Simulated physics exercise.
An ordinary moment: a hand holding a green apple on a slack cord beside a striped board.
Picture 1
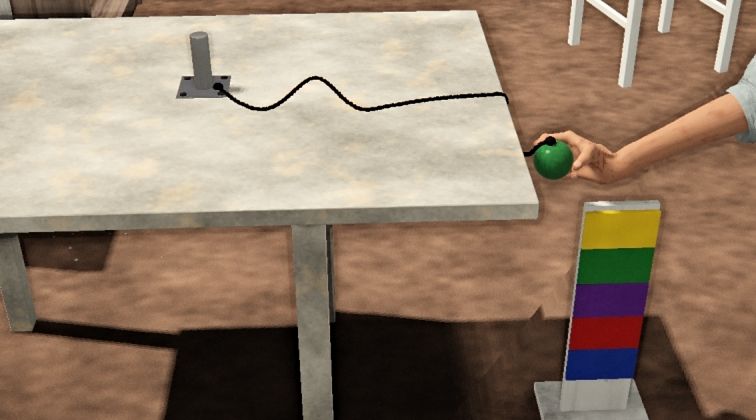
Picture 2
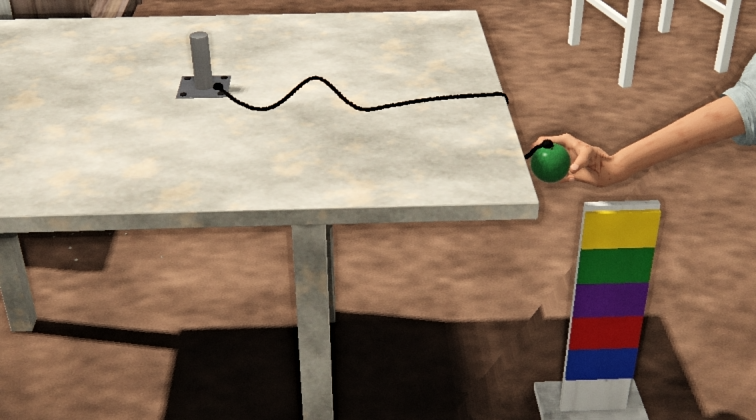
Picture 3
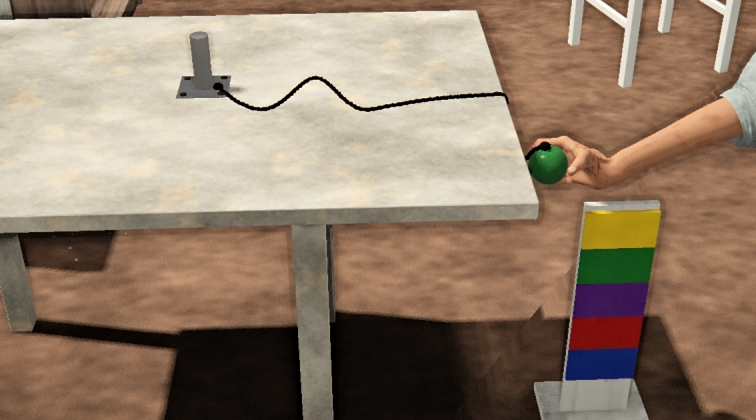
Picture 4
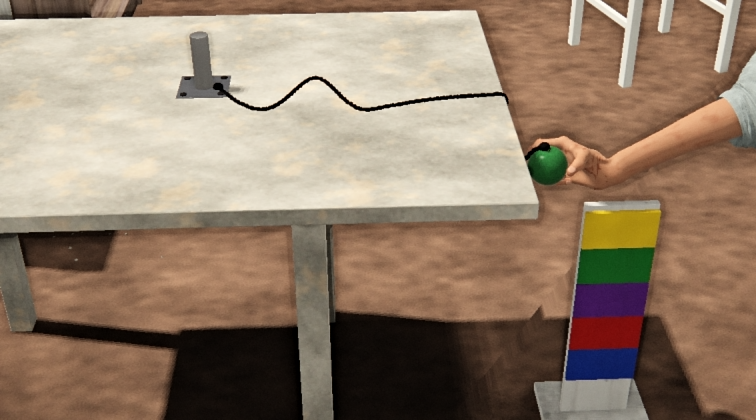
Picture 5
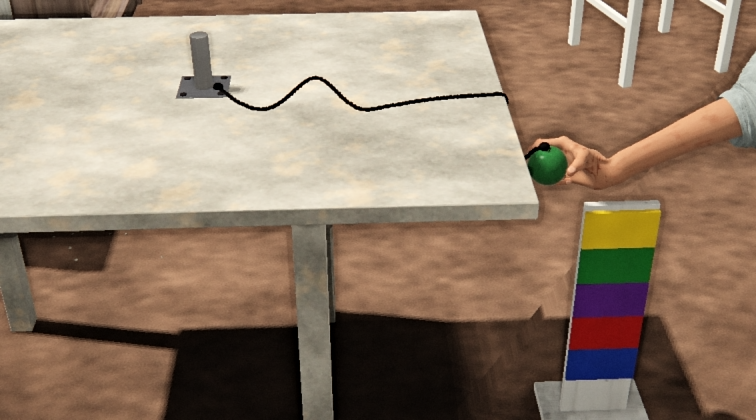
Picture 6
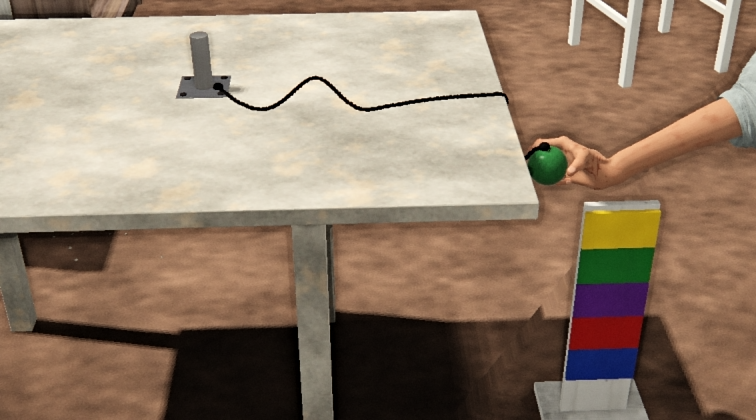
A hand holding a green ball on a black cord shifts slightly left, then stays still.
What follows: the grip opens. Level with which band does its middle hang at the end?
The cord holds its middle at purple.
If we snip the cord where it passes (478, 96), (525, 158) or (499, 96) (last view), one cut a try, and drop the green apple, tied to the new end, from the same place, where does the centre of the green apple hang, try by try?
Near (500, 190), (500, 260) and (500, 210).
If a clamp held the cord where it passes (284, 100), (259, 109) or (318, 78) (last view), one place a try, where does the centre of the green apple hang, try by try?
Try by try, around (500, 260), (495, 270) and (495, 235).
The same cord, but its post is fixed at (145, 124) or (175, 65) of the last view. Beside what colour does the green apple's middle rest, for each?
Taking them in turn: Green; green.
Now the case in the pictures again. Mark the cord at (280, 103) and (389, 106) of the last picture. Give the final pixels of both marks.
The first at (313, 89), the second at (496, 95).
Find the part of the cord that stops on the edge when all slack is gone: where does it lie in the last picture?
At (396, 105), roughly.
Soon after, apple near (492, 268); level with green.
After that, apple near (485, 287); level with purple.
In the end, apple near (493, 292); level with purple. At purple.
